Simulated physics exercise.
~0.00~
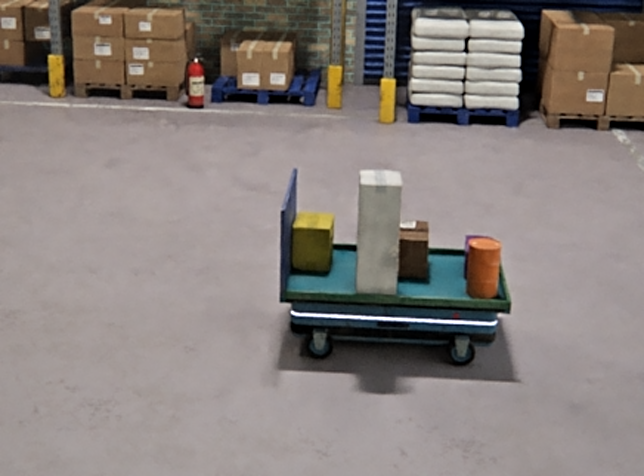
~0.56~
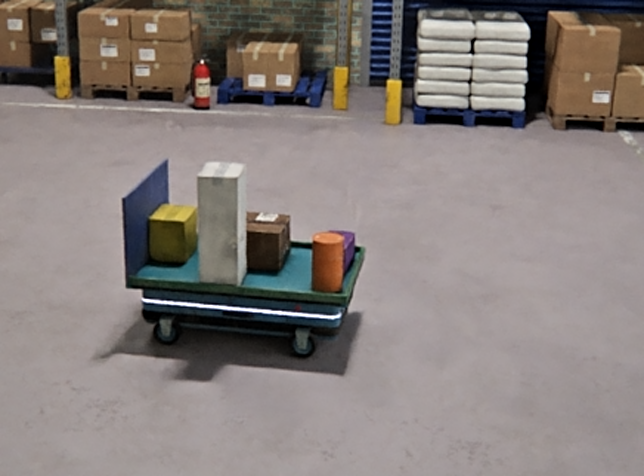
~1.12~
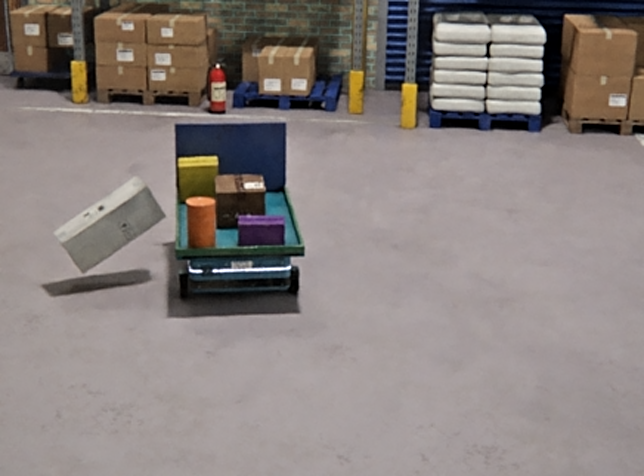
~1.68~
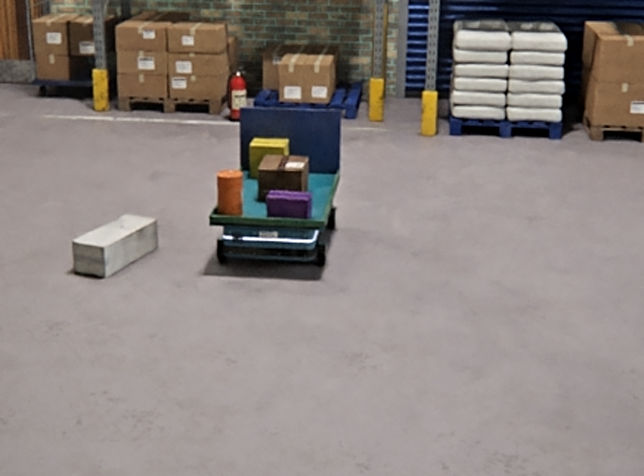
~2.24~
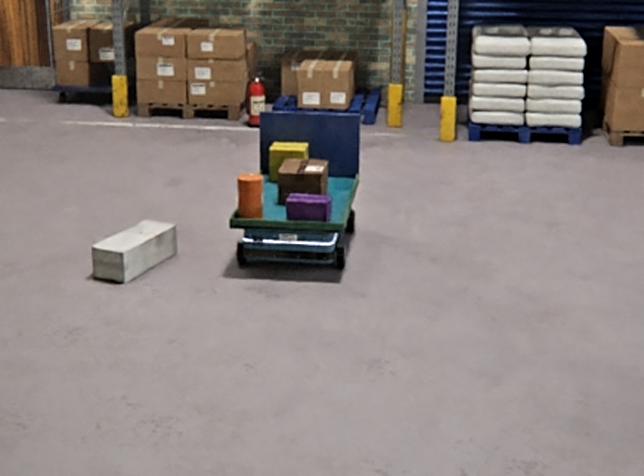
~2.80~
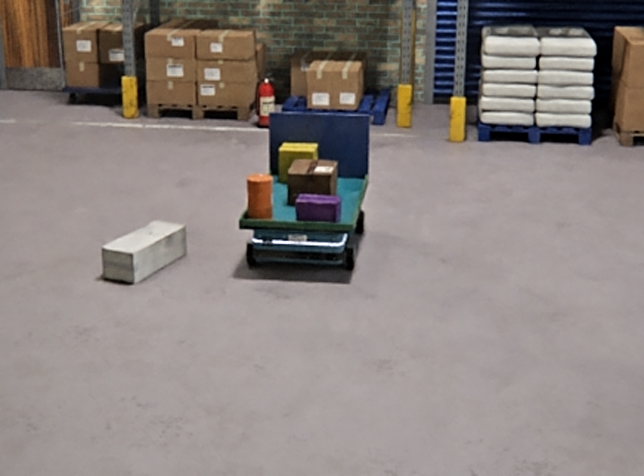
In a warehouse, a flat cart carrying several boxes and an orange canister rolled left and swung around toward the viewer, and the tall white box tipped off, landing on its side on the floor to the left as the cart stopped with the rest aboard.
